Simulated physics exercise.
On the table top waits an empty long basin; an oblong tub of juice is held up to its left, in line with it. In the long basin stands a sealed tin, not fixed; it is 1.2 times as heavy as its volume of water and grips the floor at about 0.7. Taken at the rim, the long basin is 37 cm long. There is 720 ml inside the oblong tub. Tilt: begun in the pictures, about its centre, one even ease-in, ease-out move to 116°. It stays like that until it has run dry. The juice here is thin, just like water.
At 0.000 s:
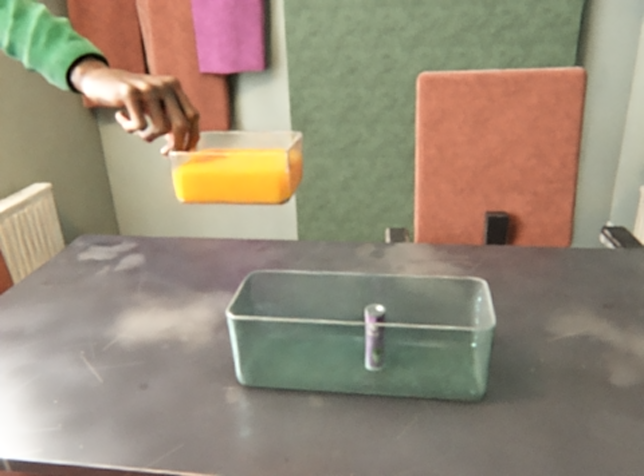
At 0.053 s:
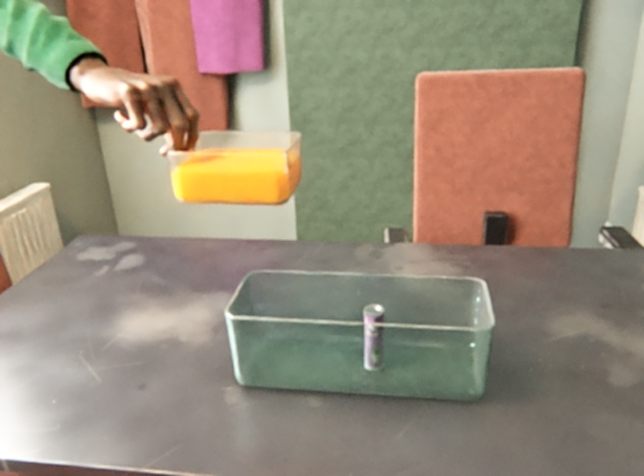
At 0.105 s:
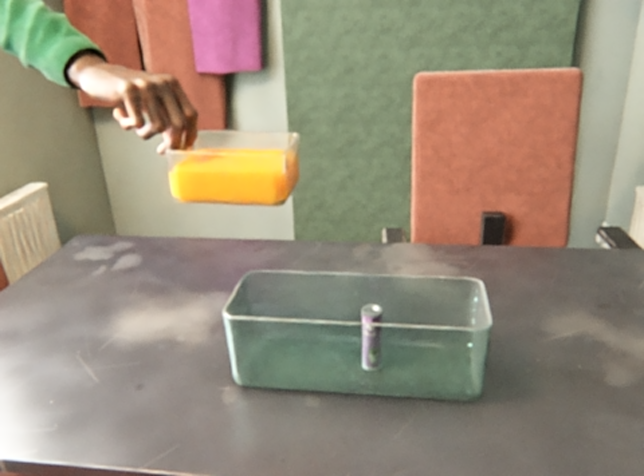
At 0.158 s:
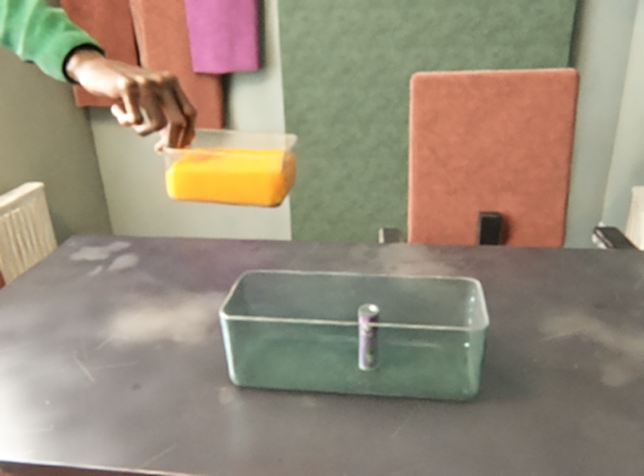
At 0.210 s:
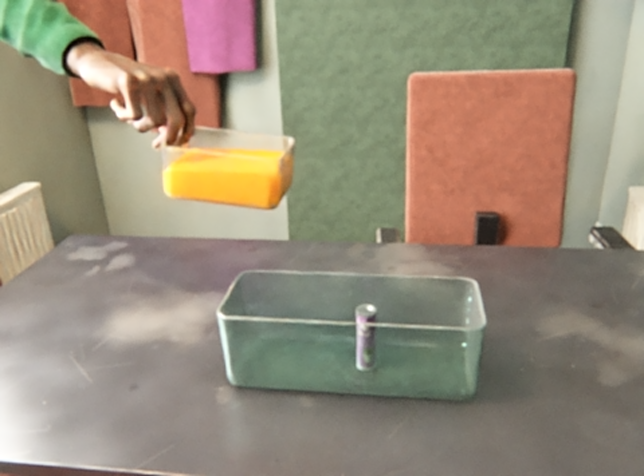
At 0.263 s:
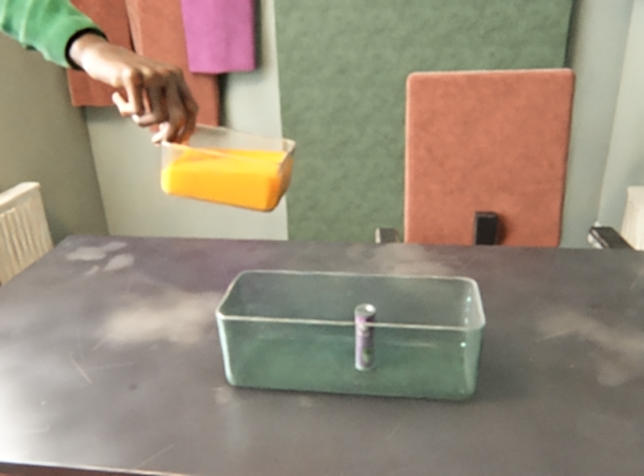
A hand in a green sleeve held a clear tub of orange juice above a dark table, left of a long glass basin with a small tin standing inside, then slowly tilted the tub slightly rightward.
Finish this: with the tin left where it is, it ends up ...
It ends up standing.
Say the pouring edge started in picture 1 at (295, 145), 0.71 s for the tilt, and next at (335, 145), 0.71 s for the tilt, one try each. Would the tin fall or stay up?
Trial 1 - tin tips; trial 2 - tin stays standing.
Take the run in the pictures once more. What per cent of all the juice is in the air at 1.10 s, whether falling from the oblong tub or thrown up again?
Roughly 10 per cent.
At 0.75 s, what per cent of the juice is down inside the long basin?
About 12 per cent.
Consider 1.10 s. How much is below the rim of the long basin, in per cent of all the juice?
Close to 78 in a hundred.
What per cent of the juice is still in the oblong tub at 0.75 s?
I'd put it near 46 percent.
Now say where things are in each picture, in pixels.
In the first frame, tilt 0°; pouring edge (294, 144); surface from (189, 159) to (295, 159); the long basin's rim runs from (239, 293) to (490, 303); the tin's top is at (375, 312).
In the second frame, tilt 0°; pouring edge (294, 144); surface from (188, 159) to (294, 160).
In the third frame, tilt 2°; pouring edge (292, 145); surface from (186, 158) to (292, 160).
In the fourth frame, tilt 4°; pouring edge (290, 148); surface from (182, 158) to (289, 161).
In the fifth frame, tilt 7°; pouring edge (288, 150); surface from (180, 157) to (286, 161).
In the sixth frame, tilt 10°; pouring edge (288, 154); surface from (179, 157) to (286, 161).
After 0.75 s the tilt is 66° and 46 per cent is still to pour; the tin stands where it began.
After 1.10 s the tilt is 105° and 7 per cent is still to pour; the tin stands where it began.
After 1.48 s the tilt is 116° and 0 per cent is still to pour; the tin stands where it began.
After 1.88 s the tilt is 116° and 0 per cent is still to pour; the tin stands where it began.
In the end the tin stands where it began.
